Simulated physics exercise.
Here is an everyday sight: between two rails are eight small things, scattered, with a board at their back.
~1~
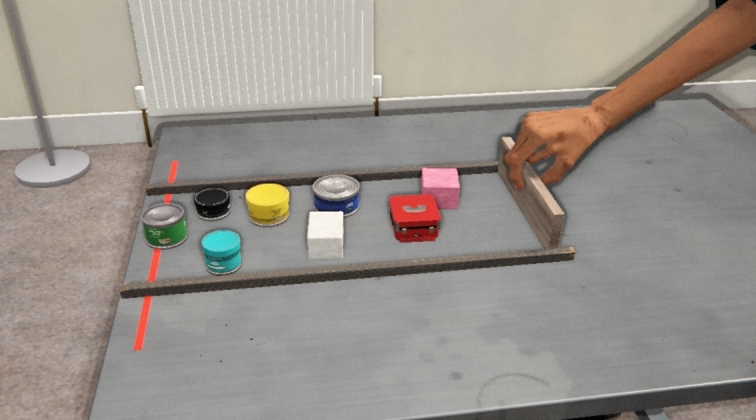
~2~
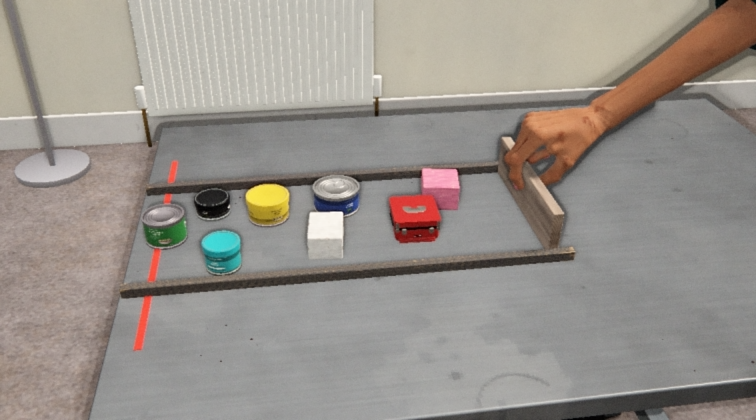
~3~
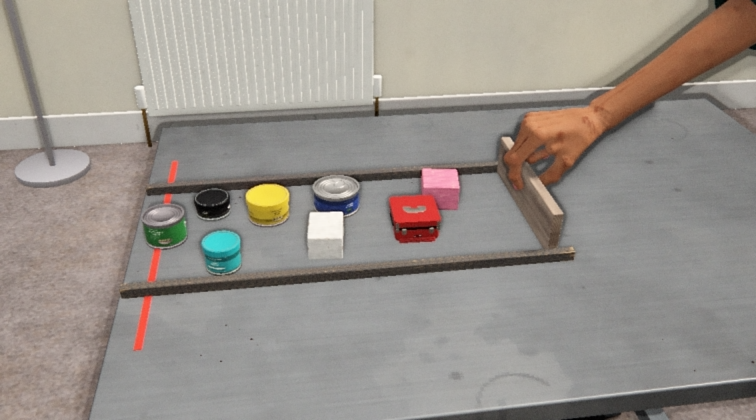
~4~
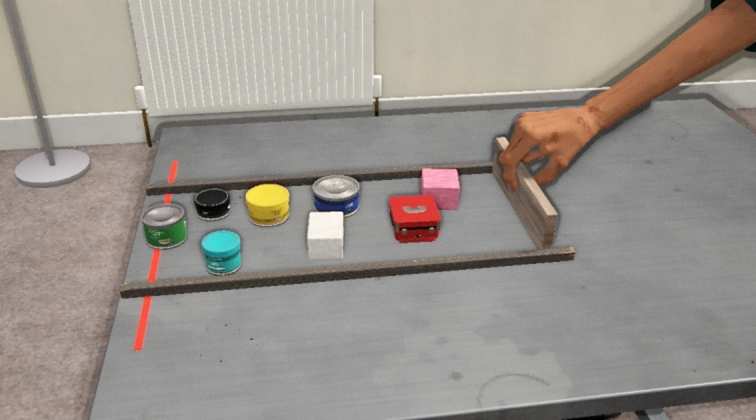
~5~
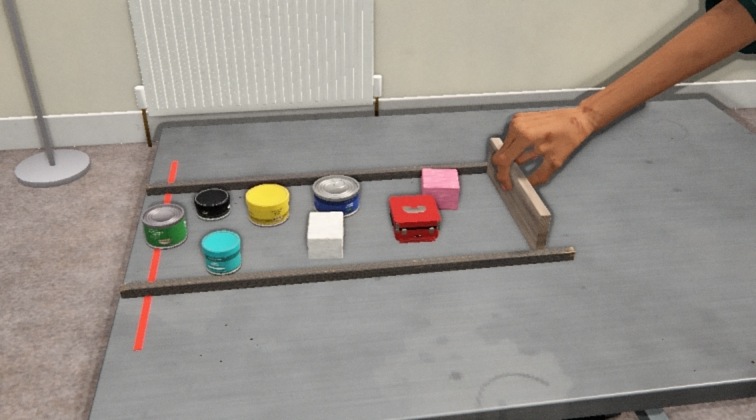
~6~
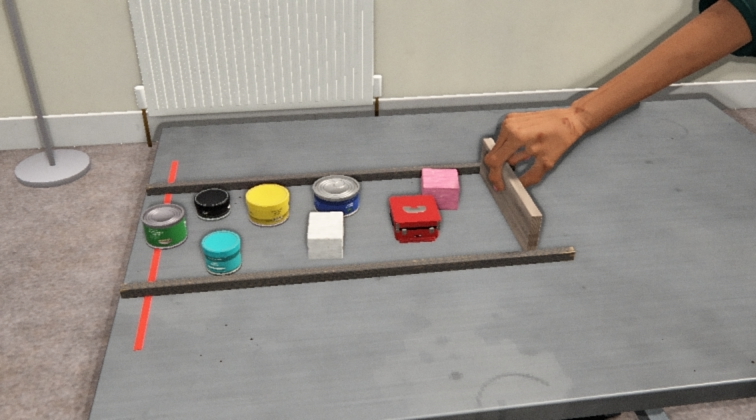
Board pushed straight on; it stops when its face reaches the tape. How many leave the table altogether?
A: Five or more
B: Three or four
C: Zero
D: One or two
A, five or more.
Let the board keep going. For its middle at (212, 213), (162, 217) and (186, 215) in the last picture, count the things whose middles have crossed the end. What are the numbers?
Past-the-end tally - position 1: 4, position 2: 6, position 3: 6.
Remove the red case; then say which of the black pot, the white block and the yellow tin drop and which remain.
The black pot? It heads down. The white block? It does not drop. The yellow tin? It heads down.
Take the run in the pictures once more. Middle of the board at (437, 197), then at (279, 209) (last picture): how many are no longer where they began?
In order, the tallies are 1 and 8.
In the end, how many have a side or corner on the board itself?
That number would be 2.
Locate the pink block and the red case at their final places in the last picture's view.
Final positions - pink block around (142, 210), red case around (133, 240).
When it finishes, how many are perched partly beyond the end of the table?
I make it 2.
Soon after, none off yet; green tin at rest near (165, 227); black pot at rest near (213, 205); turquoise tin at rest near (222, 254).
In the end, the number that fall off is five or more; gone, blue pot, white block, yellow tin, turquoise tin, black pot and green tin.
